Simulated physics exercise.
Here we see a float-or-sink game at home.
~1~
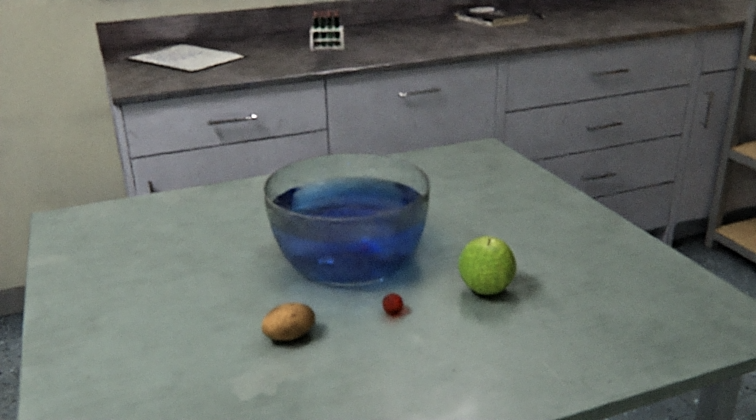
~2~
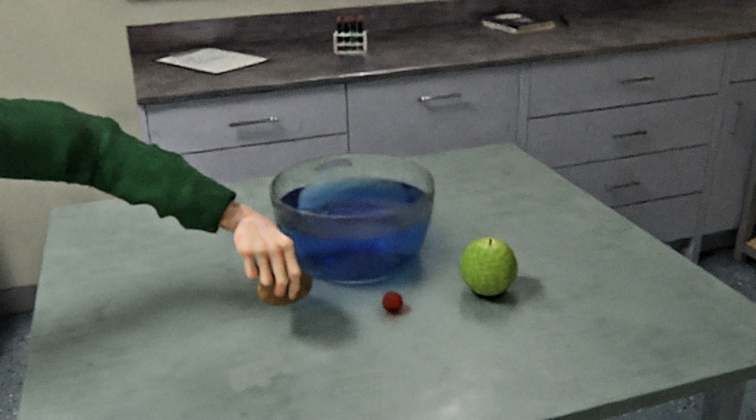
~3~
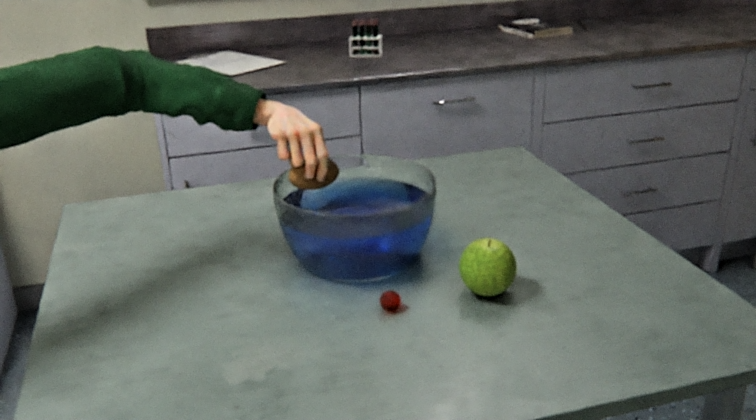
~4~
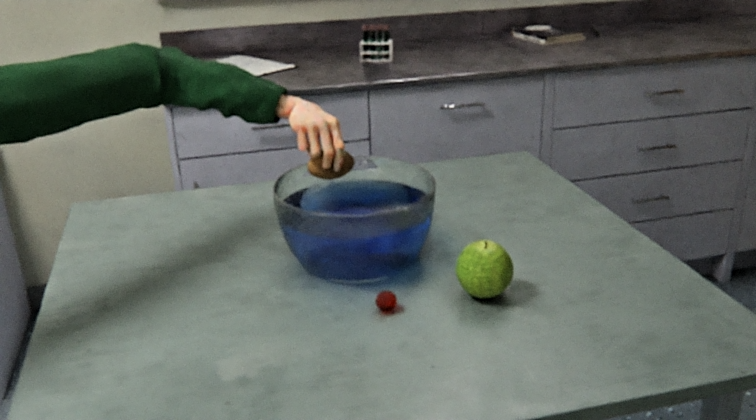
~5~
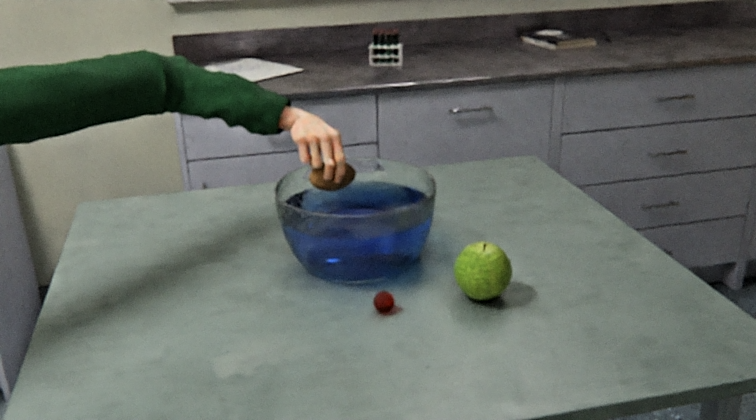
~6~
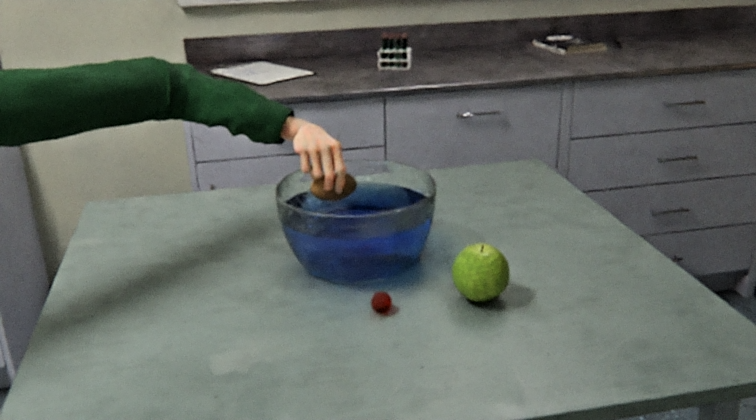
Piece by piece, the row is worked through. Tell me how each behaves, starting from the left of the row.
Okay - the left one won't stay up, the middle one won't stay up, the right one won't go under.
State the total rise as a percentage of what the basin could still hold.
Close to 20 %.
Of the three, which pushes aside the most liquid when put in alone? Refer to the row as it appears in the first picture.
Answer: The right-hand body.
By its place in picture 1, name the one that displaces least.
Recorded: The centre position.
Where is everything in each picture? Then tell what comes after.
The row from the left; potato (289, 321); glass marble (393, 304); apple (487, 265), in the first picture.
A hand picks up the potato; potato (285, 287); apple (489, 266), in the second picture.
It is carried over; potato (314, 173); glass marble (390, 301), in the third picture.
It is above the basin; potato (331, 164); apple (484, 269), in the fourth picture.
It comes down; potato (333, 176); glass marble (384, 302), in the fifth picture.
It is just over the surface; potato (334, 186); glass marble (381, 302); apple (481, 273), in the sixth picture.
Shortly, the potato ends at the bottom.
Then, the glass marble ends at the bottom.
At the finish, the apple bobs at the top; afloat, apple.
